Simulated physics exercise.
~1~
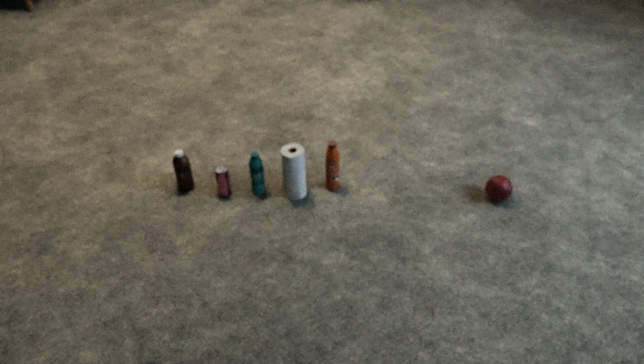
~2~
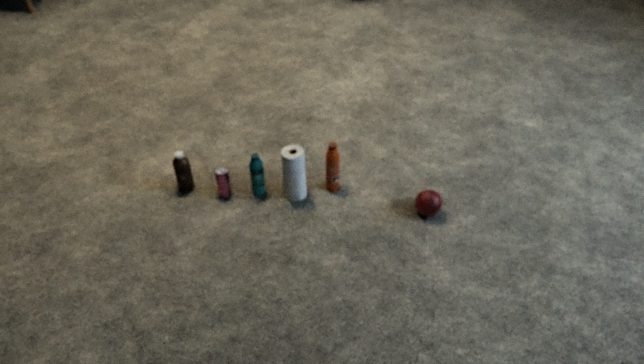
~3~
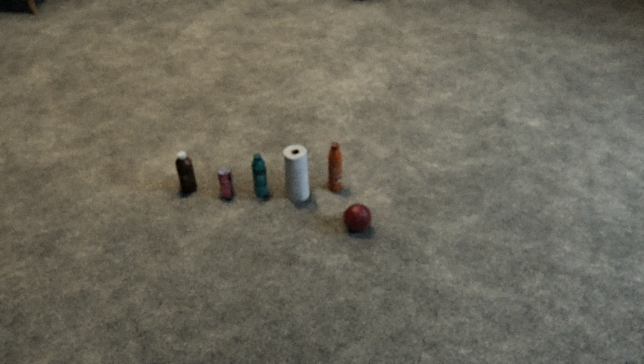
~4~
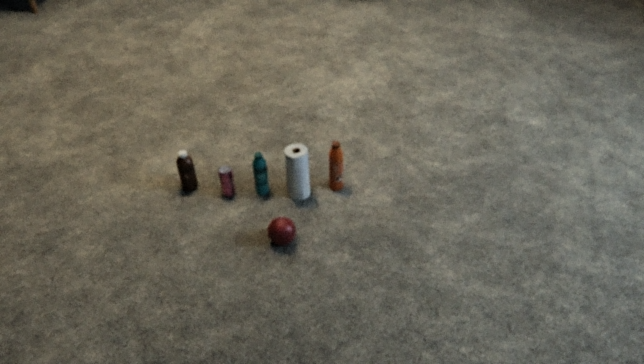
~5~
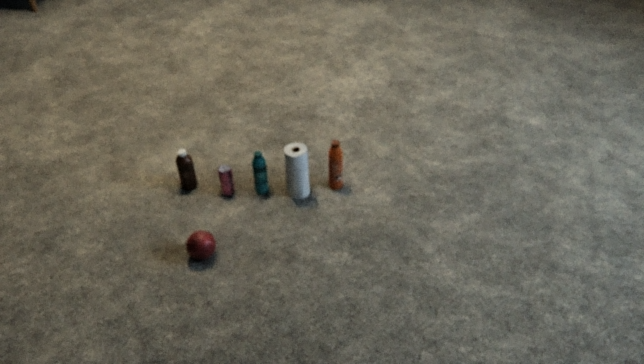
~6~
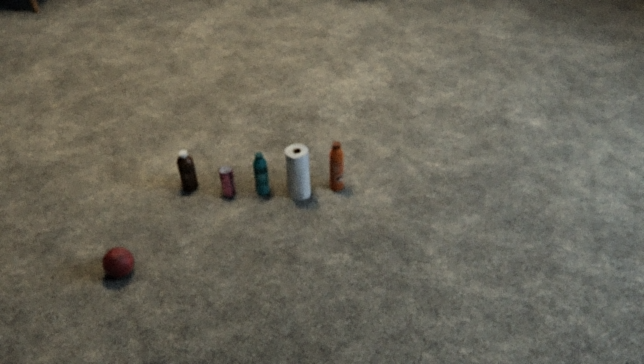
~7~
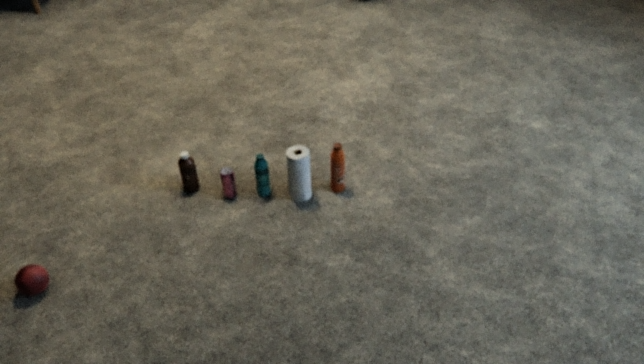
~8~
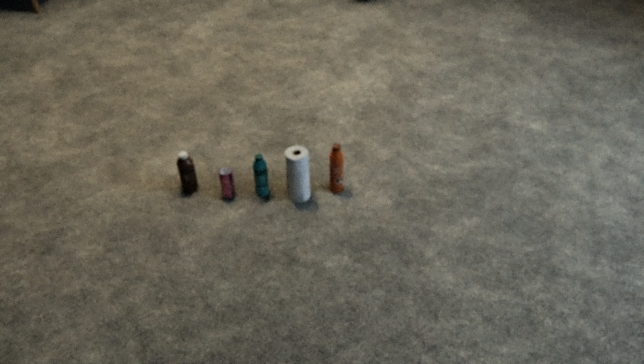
A red ball rolls left past five standing household items and leaves them all upright.
